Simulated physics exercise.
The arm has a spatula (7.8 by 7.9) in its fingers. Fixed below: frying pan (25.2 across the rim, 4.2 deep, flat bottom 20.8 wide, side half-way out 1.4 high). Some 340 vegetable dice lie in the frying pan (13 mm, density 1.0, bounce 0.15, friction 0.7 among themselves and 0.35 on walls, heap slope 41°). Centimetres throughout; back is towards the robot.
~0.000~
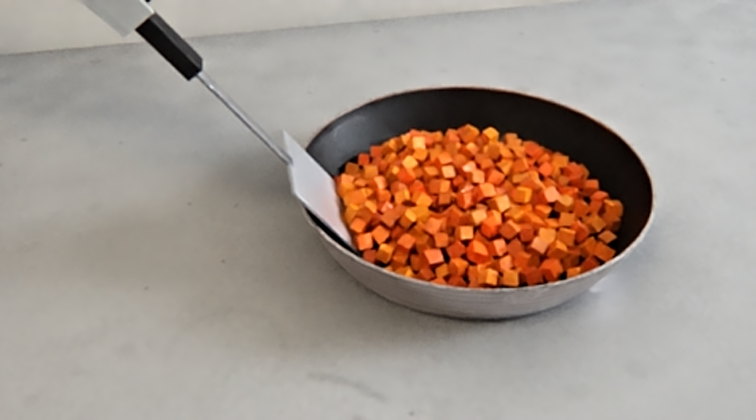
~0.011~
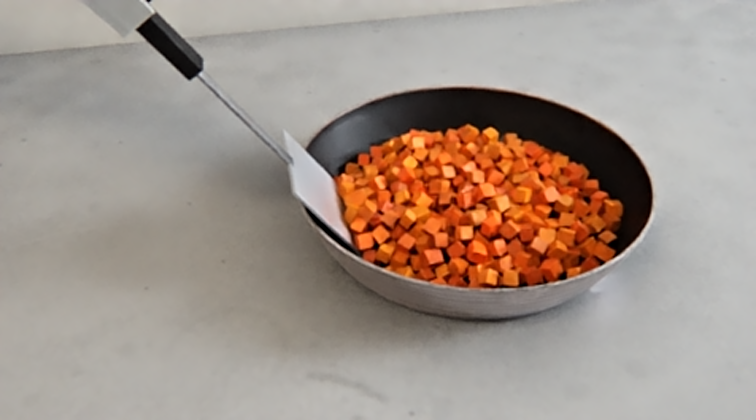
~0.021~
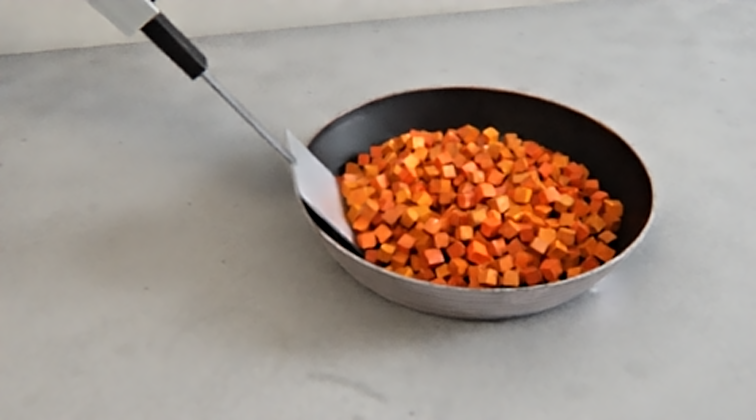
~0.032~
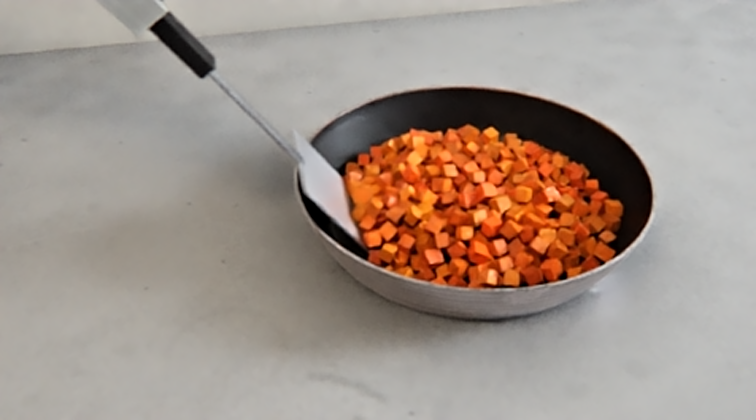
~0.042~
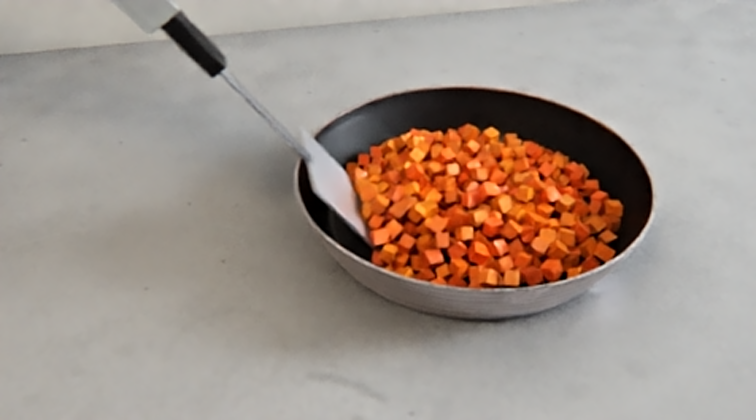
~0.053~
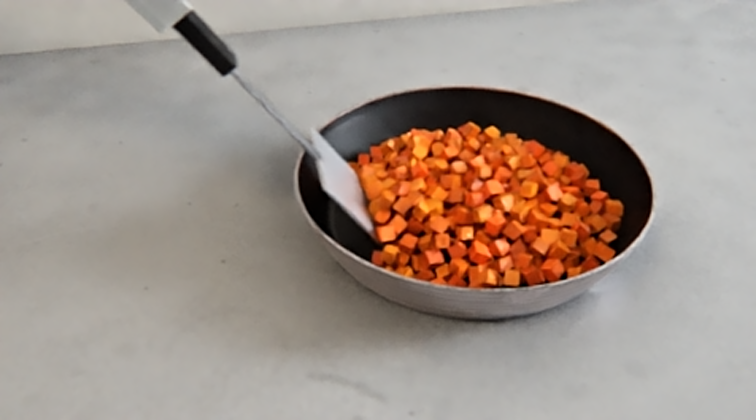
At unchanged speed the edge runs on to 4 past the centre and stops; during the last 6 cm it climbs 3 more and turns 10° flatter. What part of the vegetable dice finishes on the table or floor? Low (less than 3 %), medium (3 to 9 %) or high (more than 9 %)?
On the table or floor the share is low, less than 3 %.
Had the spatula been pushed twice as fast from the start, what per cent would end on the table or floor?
It would be near 15 per cent.
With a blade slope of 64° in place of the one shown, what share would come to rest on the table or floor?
It would be near 0 per cent.
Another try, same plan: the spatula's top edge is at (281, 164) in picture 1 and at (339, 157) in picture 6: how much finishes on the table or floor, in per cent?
About 15 per cent.
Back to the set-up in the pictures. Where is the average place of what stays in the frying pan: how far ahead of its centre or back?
Roughly 4.0 cm ahead.
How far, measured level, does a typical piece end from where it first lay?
Some 3 cm.
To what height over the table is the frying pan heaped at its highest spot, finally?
Roughly 5.5 cm.
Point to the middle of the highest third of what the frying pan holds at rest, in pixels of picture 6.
Around (555, 172).
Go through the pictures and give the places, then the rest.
The first frame shows spatula top edge at (287, 159), sloping 56°; upper third of the load around (466, 192), from x 340 to 615, top at y 135; 341 in the frying pan.
The second frame shows spatula top edge at (288, 159), sloping 56°; upper third of the load around (466, 192), from x 340 to 615, top at y 135.
The third frame shows spatula top edge at (291, 159), sloping 56°; upper third of the load around (464, 194), from x 340 to 615, top at y 135.
The fourth frame shows spatula top edge at (298, 158), sloping 56°; upper third of the load around (460, 194), from x 340 to 615, top at y 135.
The fifth frame shows spatula top edge at (307, 157), sloping 56°; upper third of the load around (461, 192), from x 340 to 615, top at y 130.
The sixth frame shows spatula top edge at (317, 156), sloping 56°; upper third of the load around (465, 188), from x 340 to 615, top at y 130; 341 in the frying pan.
By 0.12 s, sloping 56°, highest piece 5 above the table; 341 in the frying pan.
By 0.18 s, sloping 51°, highest piece 7 above the table; 341 in the frying pan.
By 0.41 s, sloping 46°, highest piece 5 above the table; 341 in the frying pan.
By 1.46 s, sloping 46°, highest piece 5 above the table; 341 in the frying pan.
Final count, 341 in the frying pan. That is 0 % on the table or floor.
